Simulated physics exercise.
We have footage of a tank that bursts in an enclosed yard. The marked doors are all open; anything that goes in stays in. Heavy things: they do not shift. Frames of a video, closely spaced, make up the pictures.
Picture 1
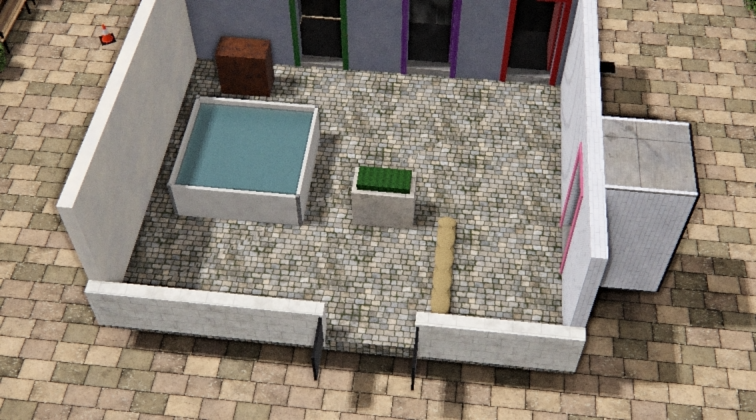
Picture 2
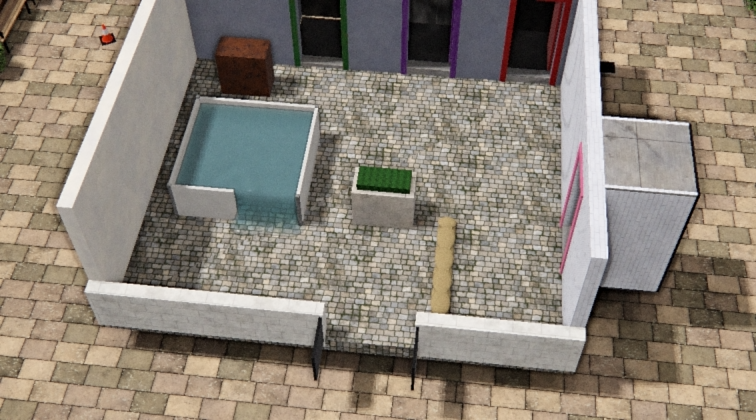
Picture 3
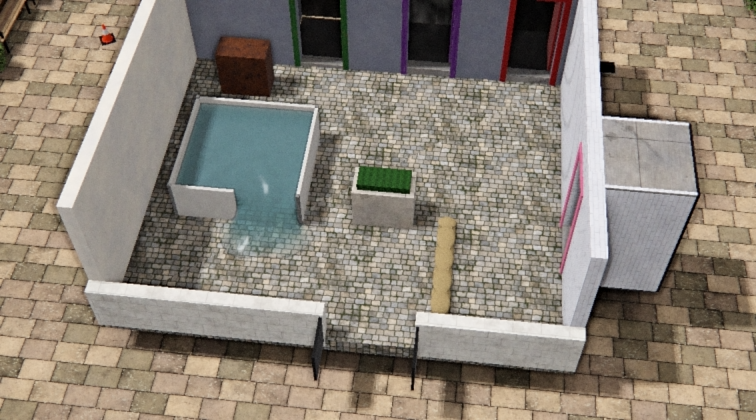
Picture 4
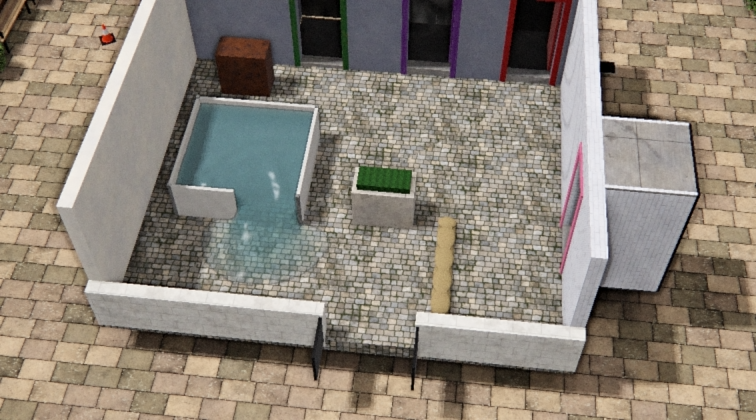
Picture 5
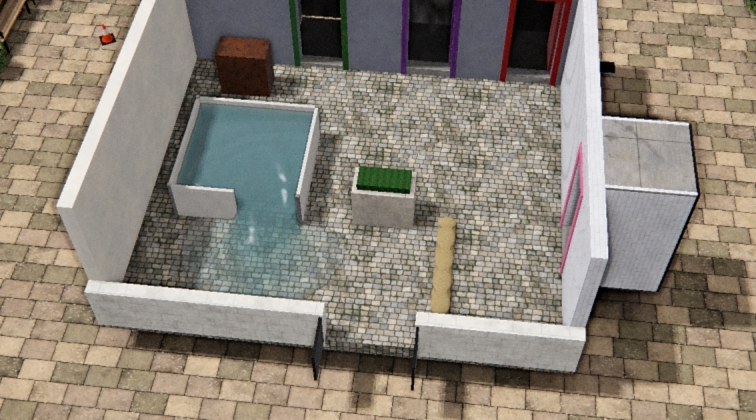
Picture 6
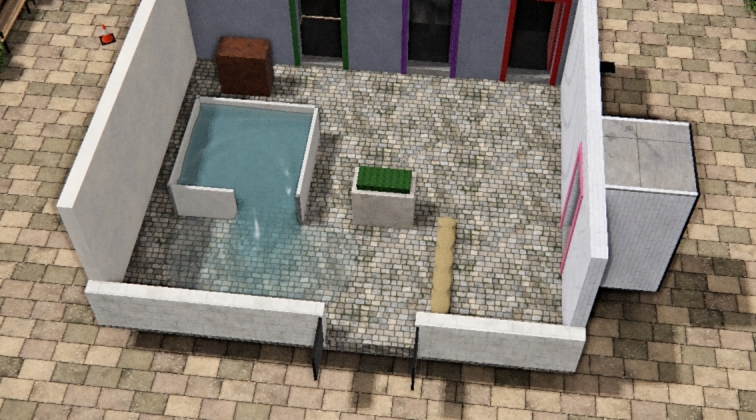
Water pours from a gap in the front wall of a white, open-topped tank, in a cobbled yard enclosed by low white walls and seen from above. The tank stands at the left near a rusty brown box, with a green-topped planter at centre and a tan strip to its right. The water spreads thinly toward the front wall and sideways across the cobbles, while the camera stays still.
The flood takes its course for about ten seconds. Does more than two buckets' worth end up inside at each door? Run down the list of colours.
As I see it, the purple door will let in an allowed amount. The pink door will let in an allowed amount. The red door will let in an allowed amount. The green door will let in an allowed amount.
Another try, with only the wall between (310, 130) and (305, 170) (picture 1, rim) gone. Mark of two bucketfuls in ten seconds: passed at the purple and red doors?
Verdict - purple door is safe, red door breaks the limit.
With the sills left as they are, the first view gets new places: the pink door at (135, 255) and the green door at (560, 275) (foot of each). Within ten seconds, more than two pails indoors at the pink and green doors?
Outcome - pink door runs over the limit, green door keeps within bounds.
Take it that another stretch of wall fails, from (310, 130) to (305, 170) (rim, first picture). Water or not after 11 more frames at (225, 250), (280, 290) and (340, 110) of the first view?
One by one: Unsoaked; waterlogged; unsoaked.
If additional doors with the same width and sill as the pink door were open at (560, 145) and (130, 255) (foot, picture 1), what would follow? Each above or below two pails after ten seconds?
Log: Door one misses the mark; door two beats the mark.
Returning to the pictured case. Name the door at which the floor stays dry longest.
The door marked red.
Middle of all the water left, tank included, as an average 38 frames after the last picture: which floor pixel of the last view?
Roughly at (278, 213).
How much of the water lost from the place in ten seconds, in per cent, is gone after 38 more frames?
My reading is about 65 per cent.
A moment on, water covers 20 % of the floor; the purple door not reached, the pink door not reached, the red door not reached, the green door not reached.
Next, water covers 25 % of the floor; the purple door not reached, the pink door not reached, the red door not reached, the green door not reached.
Then, water covers 40 % of the floor; the purple door not reached, the pink door not reached, the red door not reached, the green door not reached.
Later, water covers 70 % of the floor; the purple door wet at the sill, nothing in, the pink door wet at the sill, nothing in, the red door not reached, the green door wet at the sill, nothing in.
In the end, water covers 95 % of the floor; the purple door wet at the sill, nothing in, the pink door wet at the sill, nothing in, the red door wet at the sill, nothing in, the green door wet at the sill, nothing in.
